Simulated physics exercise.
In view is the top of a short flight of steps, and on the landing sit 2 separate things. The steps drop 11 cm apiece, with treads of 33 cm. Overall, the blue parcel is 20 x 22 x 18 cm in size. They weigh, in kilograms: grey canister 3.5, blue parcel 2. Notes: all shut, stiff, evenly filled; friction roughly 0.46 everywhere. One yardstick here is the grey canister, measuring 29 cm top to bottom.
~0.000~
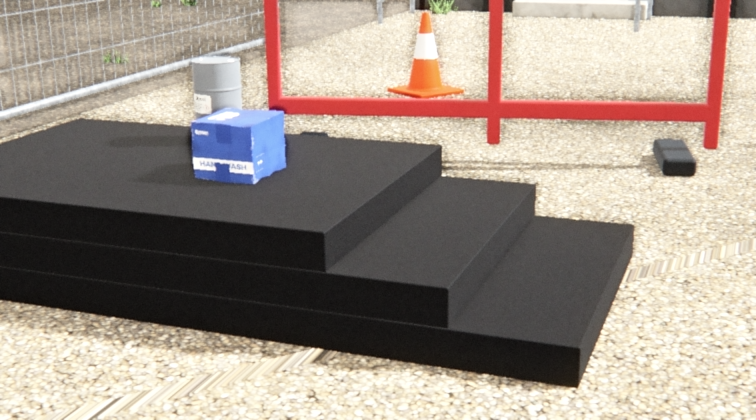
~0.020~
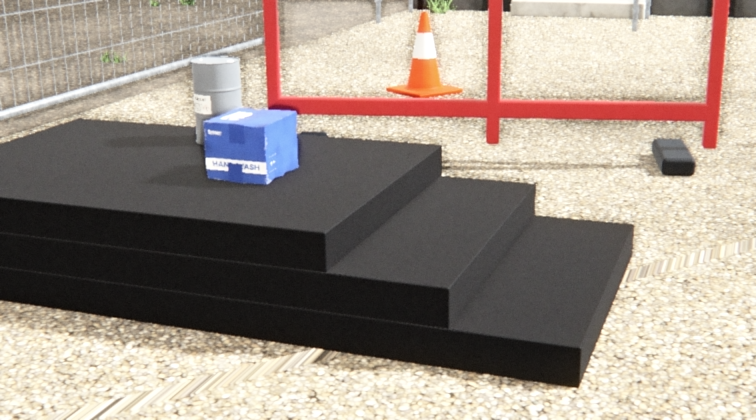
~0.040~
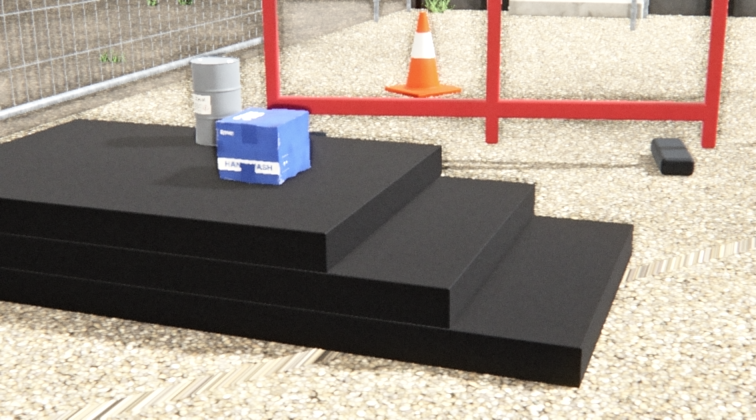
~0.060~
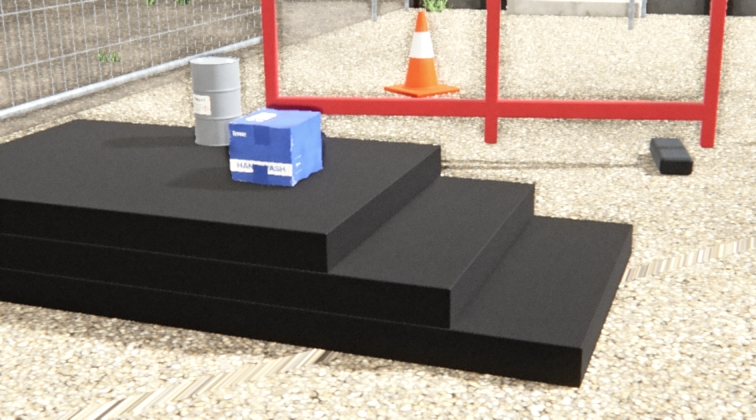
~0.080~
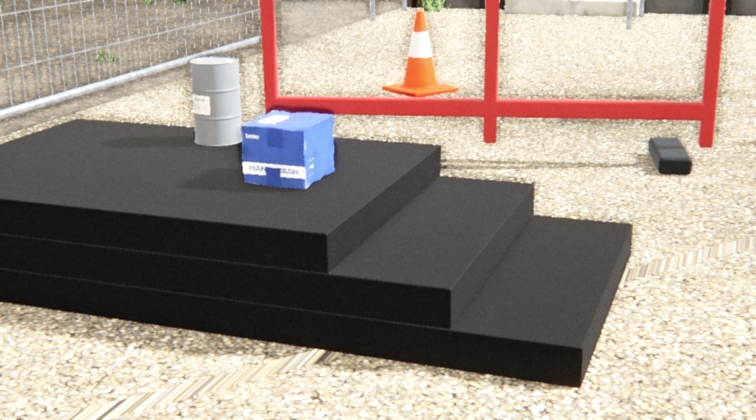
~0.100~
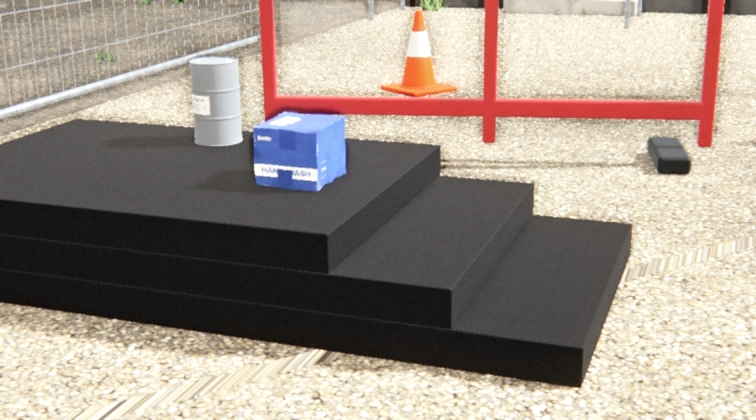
At first, a blue parcel sits on the black landing at the top of a short flight of steps, partly in front of a grey canister. The parcel then slides steadily to the right, clearing the canister and nearing the landing's edge, while the canister stays in place.
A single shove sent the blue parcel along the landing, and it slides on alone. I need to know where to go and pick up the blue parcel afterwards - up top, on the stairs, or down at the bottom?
Look for it on the stairs.
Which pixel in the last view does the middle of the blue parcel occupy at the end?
It finishes at roughly (473, 198).
By 0.20 s, 11 cm of landing left; blue parcel near (350, 154).
By 0.30 s, 0 cm past the top edge and 0 cm lower; blue parcel near (387, 155).
By 0.40 s, 10 cm past the top edge and 4 cm lower; blue parcel near (418, 174).
By 0.60 s, 25 cm past the top edge and 9 cm lower; blue parcel near (468, 195).
When it is over (1.0 s), 26 cm past the top edge and 10 cm lower; grey canister within 12 cm of the start. End places, in pixels of the last picture, blue parcel near (473, 198).
